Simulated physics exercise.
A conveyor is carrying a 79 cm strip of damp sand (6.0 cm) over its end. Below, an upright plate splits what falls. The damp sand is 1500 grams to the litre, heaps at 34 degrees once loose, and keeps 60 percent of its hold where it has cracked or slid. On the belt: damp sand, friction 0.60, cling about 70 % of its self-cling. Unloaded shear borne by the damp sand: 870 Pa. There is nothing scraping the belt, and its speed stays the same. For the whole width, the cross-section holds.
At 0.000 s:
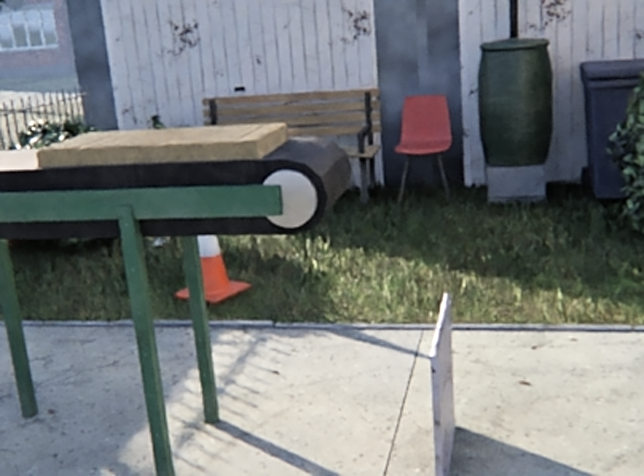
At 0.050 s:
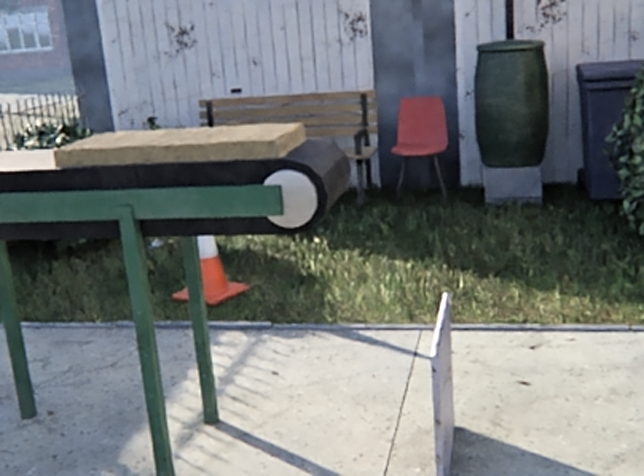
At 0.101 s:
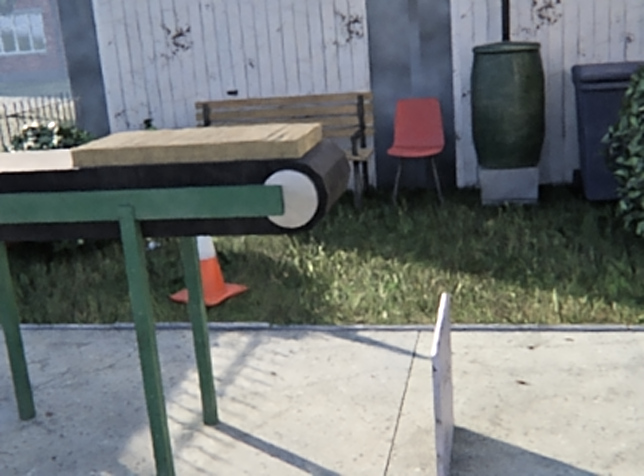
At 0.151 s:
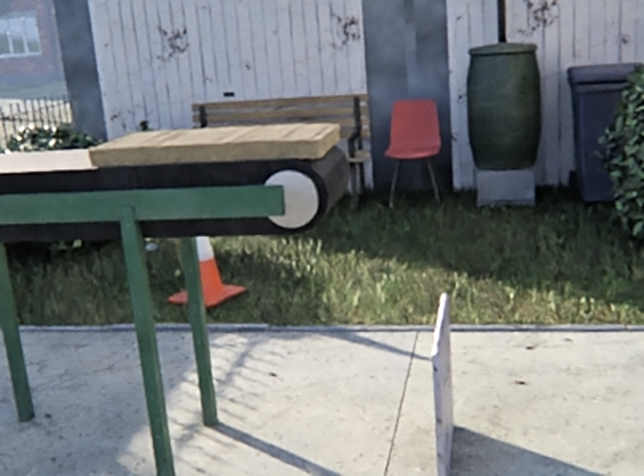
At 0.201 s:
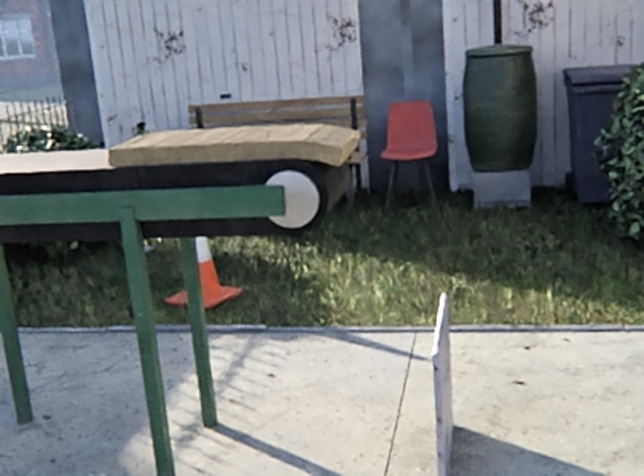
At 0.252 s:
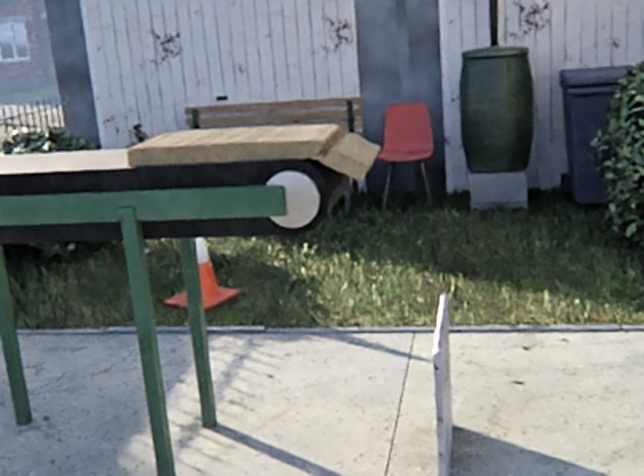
The clip opens on a green-framed conveyor carrying a flat slab of damp sand rightward, with an upright plate standing on the paving below. The slab slides past the end roller in one piece, then its leading part cracks and bends downward while the background drifts slightly left.
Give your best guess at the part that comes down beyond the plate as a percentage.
My guess is around 100 per cent.
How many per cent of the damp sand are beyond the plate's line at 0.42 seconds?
0 %.
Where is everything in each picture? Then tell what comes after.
In the first frame, foremost bit of the damp sand at (258, 152).
In the second frame, foremost bit of the damp sand at (278, 157).
In the third frame, foremost bit of the damp sand at (299, 155), 4 % of it past the top of the roller, in one piece.
In the fourth frame, foremost bit of the damp sand at (319, 144), 13 % of it past the top of the roller, in one piece.
In the fifth frame, foremost bit of the damp sand at (342, 154), 21 % of it past the top of the roller, cracking.
In the sixth frame, foremost bit of the damp sand at (365, 168), 29 % of it past the top of the roller, cracking.
After 0.42 s, 0 % is beyond the plate's line.
After 0.63 s, 38 % is beyond the plate's line.
After 0.83 s, 73 % is beyond the plate's line.
After 1.03 s, 100 % is beyond the plate's line.
After 2.18 s, 100 % is beyond the plate's line.
